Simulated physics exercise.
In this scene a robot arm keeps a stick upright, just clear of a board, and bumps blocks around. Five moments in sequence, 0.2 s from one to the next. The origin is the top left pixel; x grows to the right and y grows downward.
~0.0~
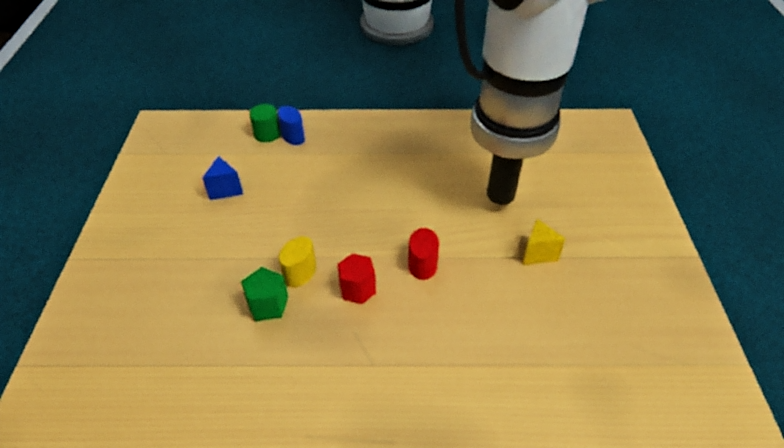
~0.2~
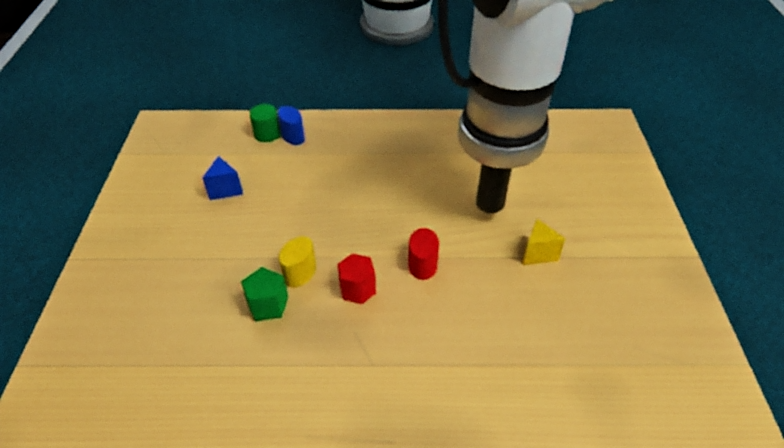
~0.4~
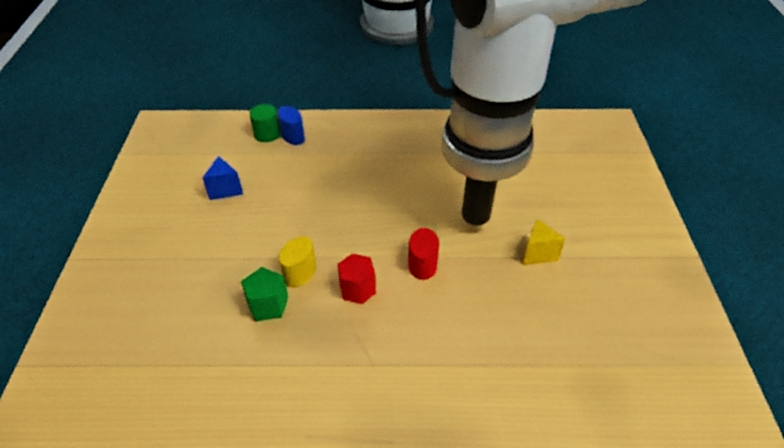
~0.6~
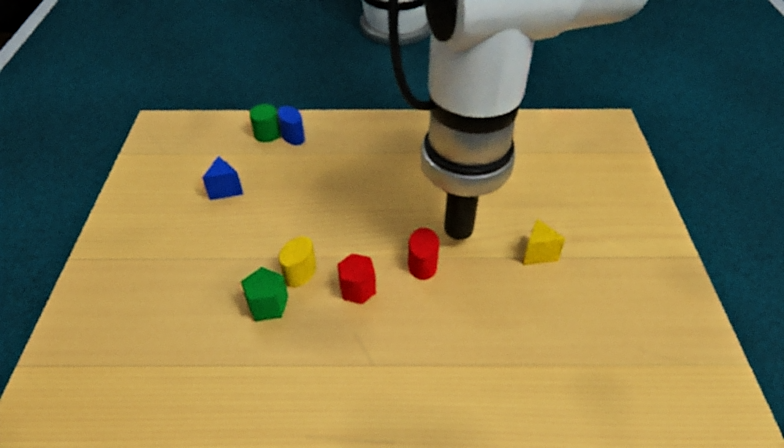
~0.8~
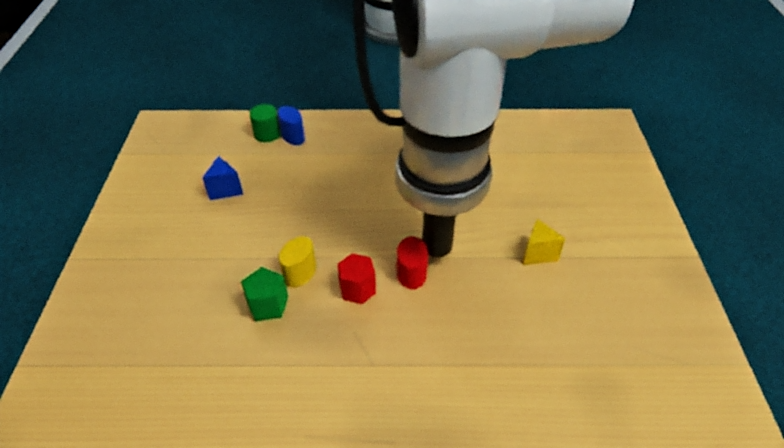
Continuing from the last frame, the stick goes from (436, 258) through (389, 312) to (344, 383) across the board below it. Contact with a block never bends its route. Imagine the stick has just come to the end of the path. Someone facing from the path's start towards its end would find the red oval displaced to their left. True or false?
My answer: False.
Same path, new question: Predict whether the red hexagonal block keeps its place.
That block moves.
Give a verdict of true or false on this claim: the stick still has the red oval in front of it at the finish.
That statement is not accurate.
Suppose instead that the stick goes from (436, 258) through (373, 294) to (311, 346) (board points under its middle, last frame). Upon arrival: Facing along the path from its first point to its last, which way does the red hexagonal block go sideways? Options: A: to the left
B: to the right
Choice B: To the right.
On the path given first. One third of the way, stick (406, 282); red hexagonal block (346, 271), turned 40° clockwise; red oval (375, 286).
Two thirds of the way, stick (372, 322); red hexagonal block (344, 272), turned 50° clockwise; red oval (333, 318), turned 45° clockwise.
At the end, stick (342, 372); red hexagonal block (344, 272), turned 50° clockwise; red oval (323, 323), turned 60° clockwise.
